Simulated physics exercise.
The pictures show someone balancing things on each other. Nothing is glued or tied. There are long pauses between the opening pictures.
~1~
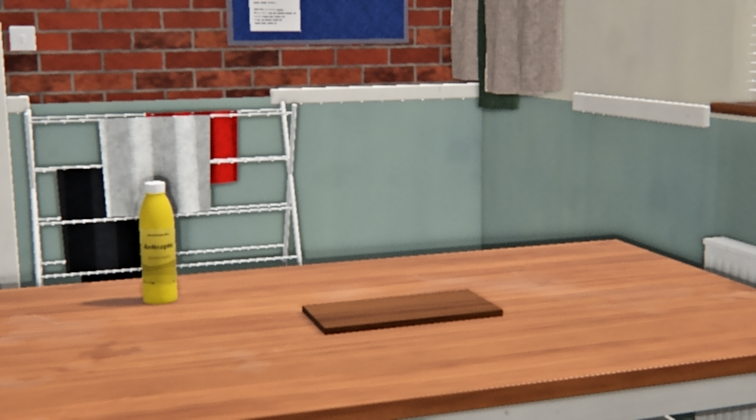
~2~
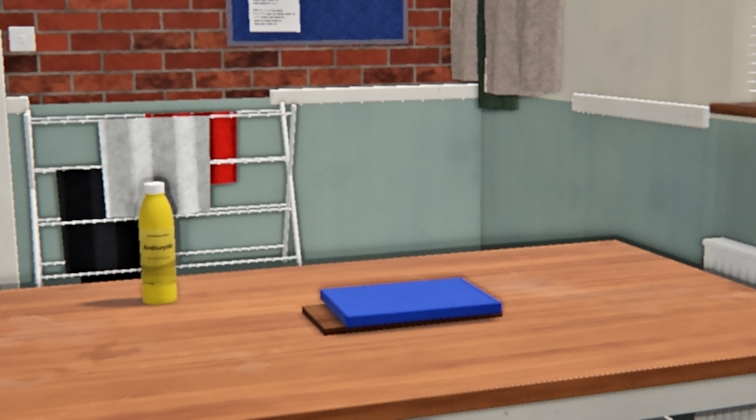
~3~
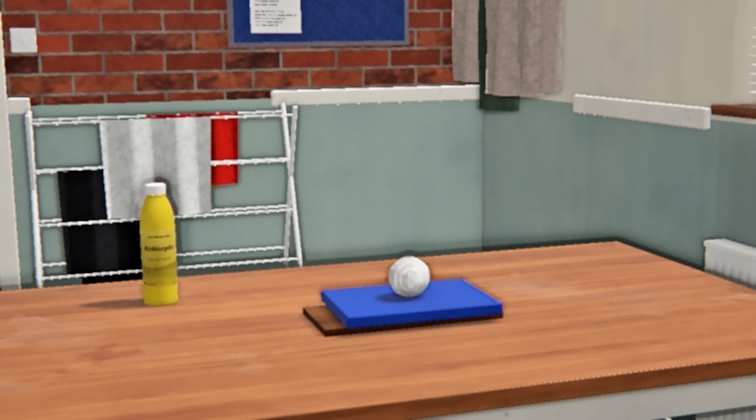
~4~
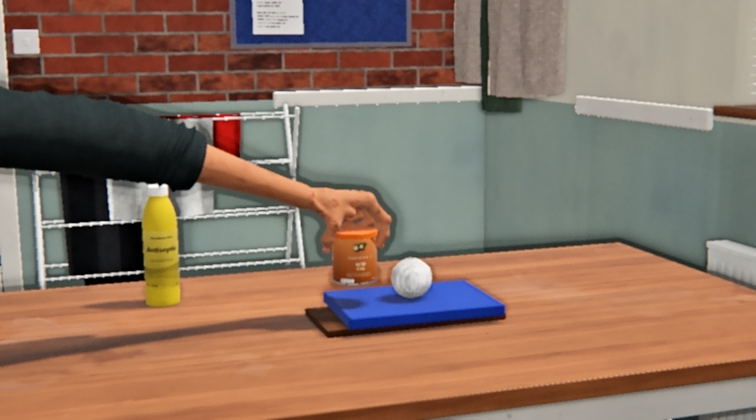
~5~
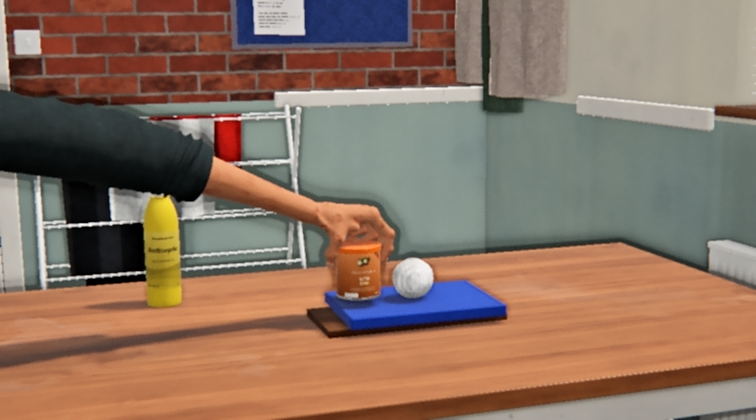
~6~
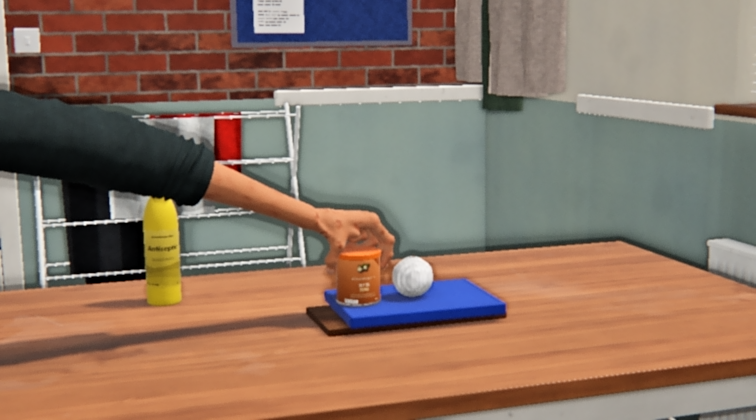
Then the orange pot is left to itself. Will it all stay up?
In the end the pile holds.
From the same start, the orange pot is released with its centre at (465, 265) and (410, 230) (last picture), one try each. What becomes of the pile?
First, it stays up; second, it loses its balance.
Then, 0.20 s later than the last frame, all is still.
Then, 0.50 s later than the last frame, orange pot resting near (358, 276).
When it is over, all 5 as before. End places, in pixels of the last picture, orange pot near (358, 276). The pile keeps its balance.
